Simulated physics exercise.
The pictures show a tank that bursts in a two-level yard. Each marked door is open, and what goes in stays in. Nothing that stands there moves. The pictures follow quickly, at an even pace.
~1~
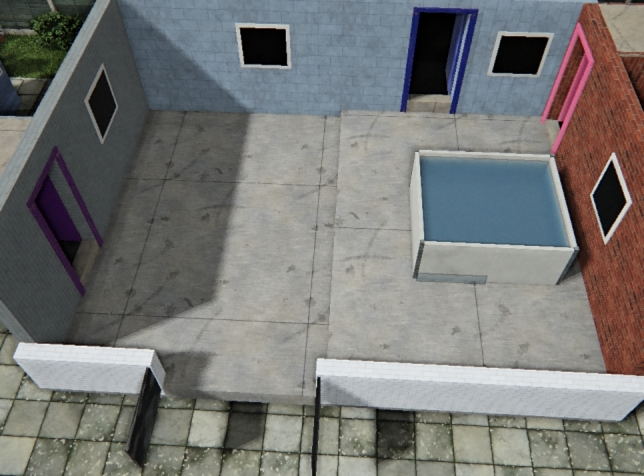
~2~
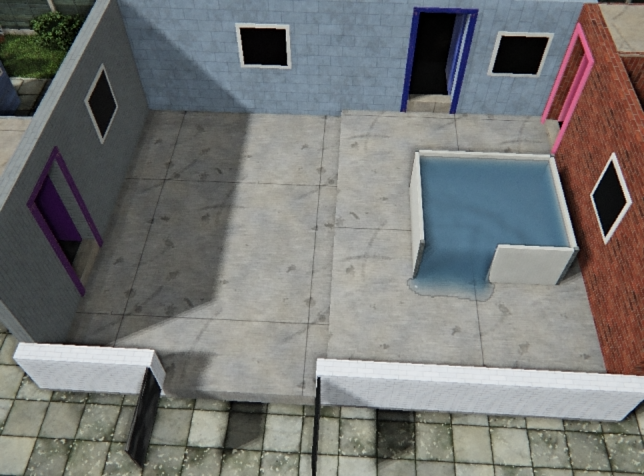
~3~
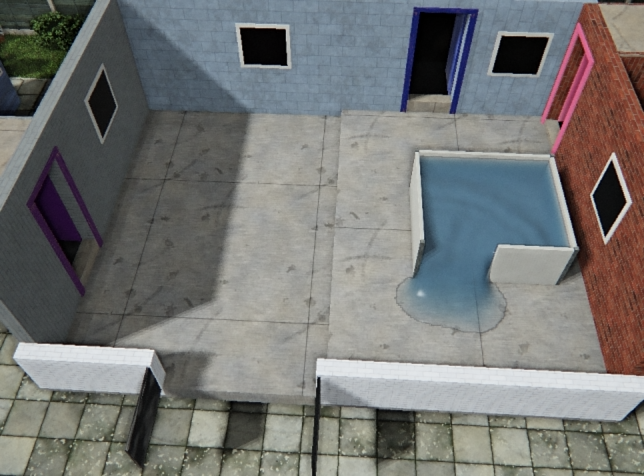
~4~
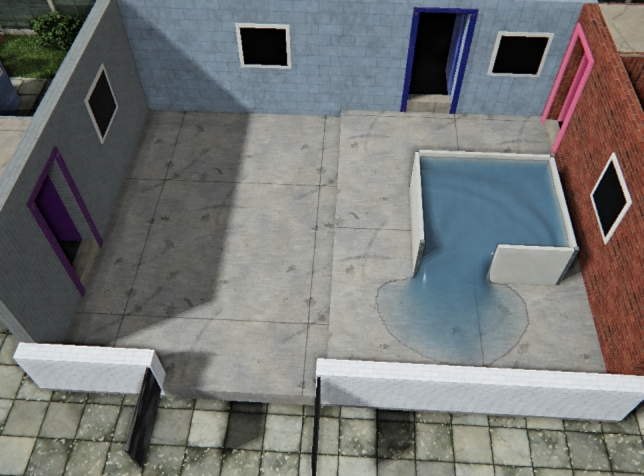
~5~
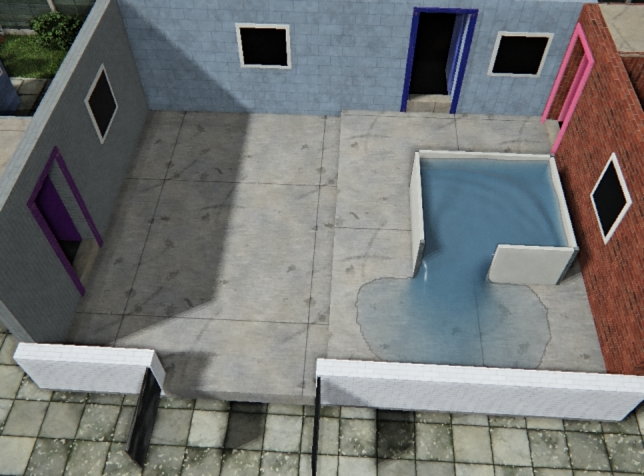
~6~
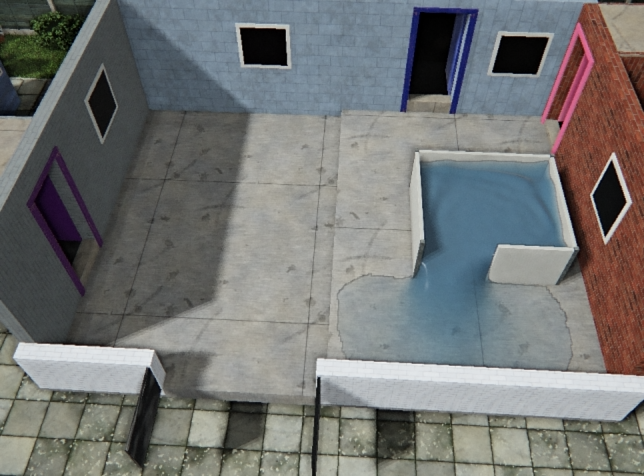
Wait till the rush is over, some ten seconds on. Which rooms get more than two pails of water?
The pink door holds within the limit; the blue door holds within the limit; the purple door holds within the limit.
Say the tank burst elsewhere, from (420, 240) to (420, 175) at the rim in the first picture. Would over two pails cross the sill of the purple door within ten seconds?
The purple one is over.
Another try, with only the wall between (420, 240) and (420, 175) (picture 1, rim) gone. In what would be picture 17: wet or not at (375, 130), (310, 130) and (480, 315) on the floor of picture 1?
One after the other: Not flooded, no water, not flooded.
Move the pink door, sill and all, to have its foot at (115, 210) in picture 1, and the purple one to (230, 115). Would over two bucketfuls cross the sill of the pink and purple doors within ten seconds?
My reading: Pink holds; purple keeps below it.
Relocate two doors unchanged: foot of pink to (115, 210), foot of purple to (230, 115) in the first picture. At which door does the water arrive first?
It is the one in pink.
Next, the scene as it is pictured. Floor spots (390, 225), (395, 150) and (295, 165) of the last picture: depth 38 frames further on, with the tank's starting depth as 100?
In that order: 0, 2 and 0 per cent.
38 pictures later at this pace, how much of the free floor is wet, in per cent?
I make it 75 per cent.
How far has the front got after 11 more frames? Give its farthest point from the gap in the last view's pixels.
Close to (92, 369).
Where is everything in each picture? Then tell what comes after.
The first frame shows still water in the tank at (490, 200).
In the second frame, the front is at (410, 281), out from the gap at (455, 265).
In the third frame, water pours out at (454, 267) and has run to (489, 323).
In the fourth frame, water pours out at (454, 268) and has run to (482, 362).
In the fifth frame, the front is at a hidden place, out from the gap at (454, 268).
In the sixth frame, water pours out at (454, 268) and has run to a hidden place.
A moment on, water covers 15 % of the floor; the pink door not reached, the blue door not reached, the purple door not reached.
Next, water covers 25 % of the floor; the pink door not reached, the blue door not reached, the purple door not reached.
Then, water covers 45 % of the floor; the pink door wet at the sill, nothing in, the blue door not reached, the purple door wet at the sill, nothing in.
Later, water covers 75 % of the floor; the pink door under two buckets in, the blue door wet at the sill, nothing in, the purple door wet at the sill, nothing in.
In the end, water covers 90 % of the floor; the pink door under two buckets in, the blue door wet at the sill, nothing in, the purple door wet at the sill, nothing in.
